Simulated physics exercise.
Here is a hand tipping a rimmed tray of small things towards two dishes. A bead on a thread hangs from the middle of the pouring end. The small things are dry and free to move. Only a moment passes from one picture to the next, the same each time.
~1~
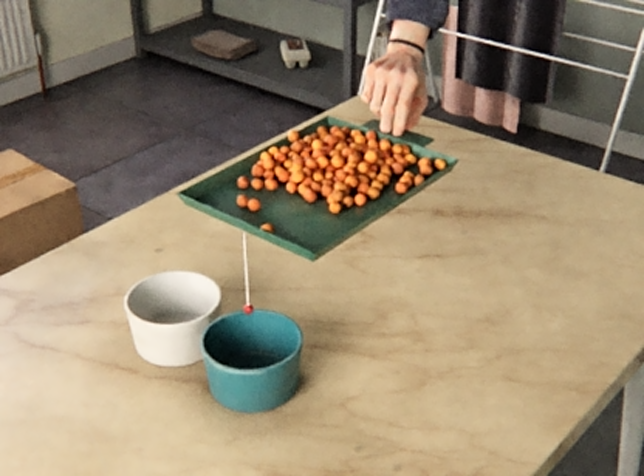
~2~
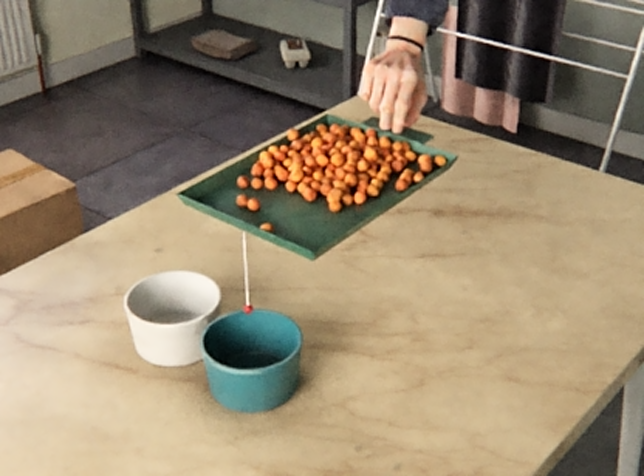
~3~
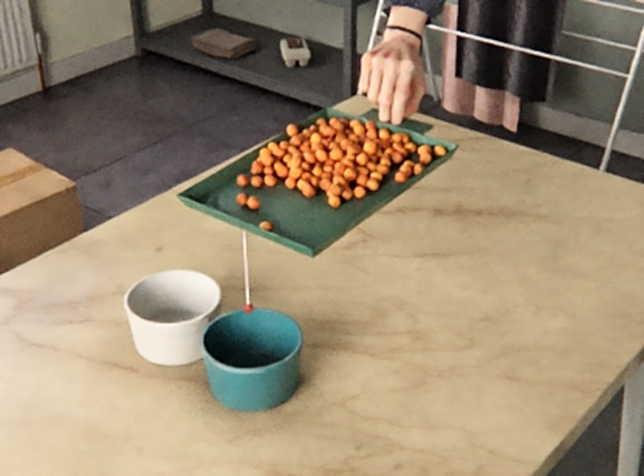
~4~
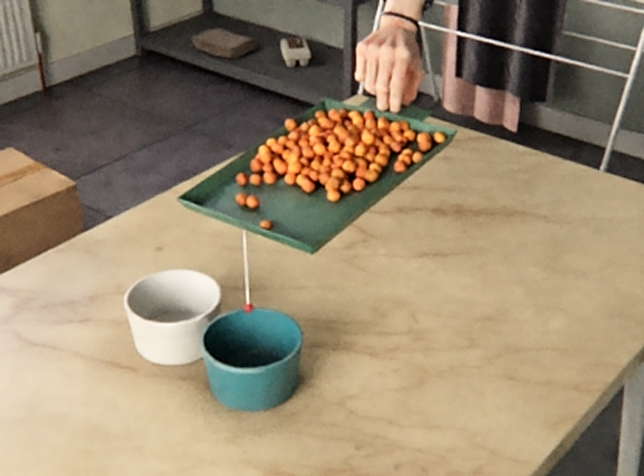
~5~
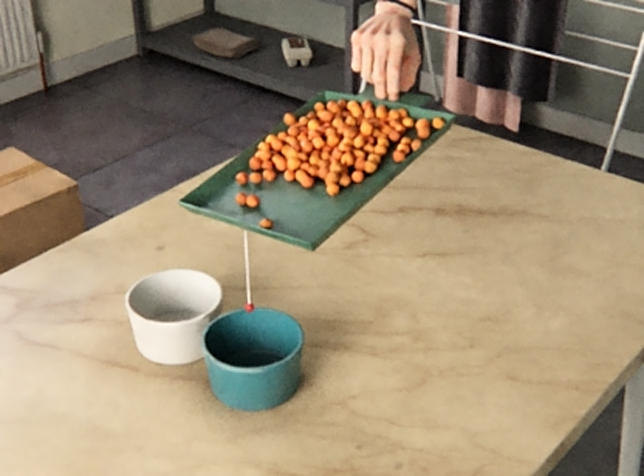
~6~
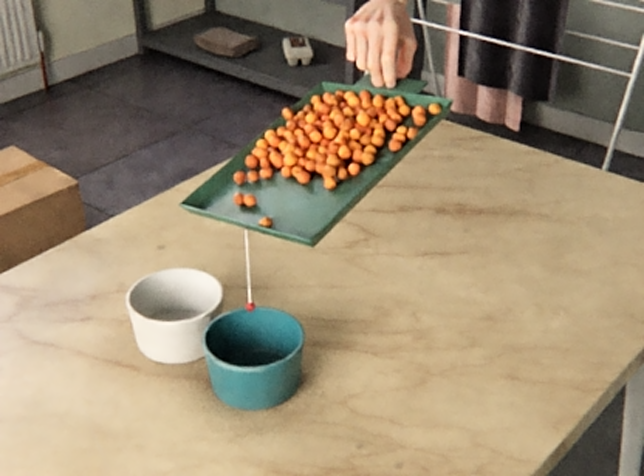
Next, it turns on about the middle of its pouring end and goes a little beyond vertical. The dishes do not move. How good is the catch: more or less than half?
They take the larger part between them.
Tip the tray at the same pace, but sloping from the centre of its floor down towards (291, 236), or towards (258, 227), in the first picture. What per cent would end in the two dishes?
Roughly 40 per cent, and 50 per cent.
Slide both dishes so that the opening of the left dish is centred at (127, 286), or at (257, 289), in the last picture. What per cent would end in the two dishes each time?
In turn 50 and 0 in a hundred.
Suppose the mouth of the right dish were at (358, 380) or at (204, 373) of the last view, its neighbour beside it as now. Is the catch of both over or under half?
In turn: Not half; under half.
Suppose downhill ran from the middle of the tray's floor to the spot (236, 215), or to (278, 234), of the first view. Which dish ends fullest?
The first try: Left. The second: The dish on the right.
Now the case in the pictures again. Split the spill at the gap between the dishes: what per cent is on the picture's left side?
Near 90 %.
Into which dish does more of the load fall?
Fuller: The dish on the left.
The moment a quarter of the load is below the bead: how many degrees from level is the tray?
Around 65° of tilt.
Soon after the last picture, tray tipped steeply; about half on the tray; a stray few in the right dish; about a quarter in the left dish; a stray few outside both; about a quarter in the air.
A little later, tray tipped past a quarter turn; a small part in the right dish; most in the left dish; a small part outside both.
Later still, tray tipped past a quarter turn; a small part in the right dish; most in the left dish; a small part outside both.
At rest, tray tipped past a quarter turn; a small part in the right dish; most in the left dish; a small part outside both.
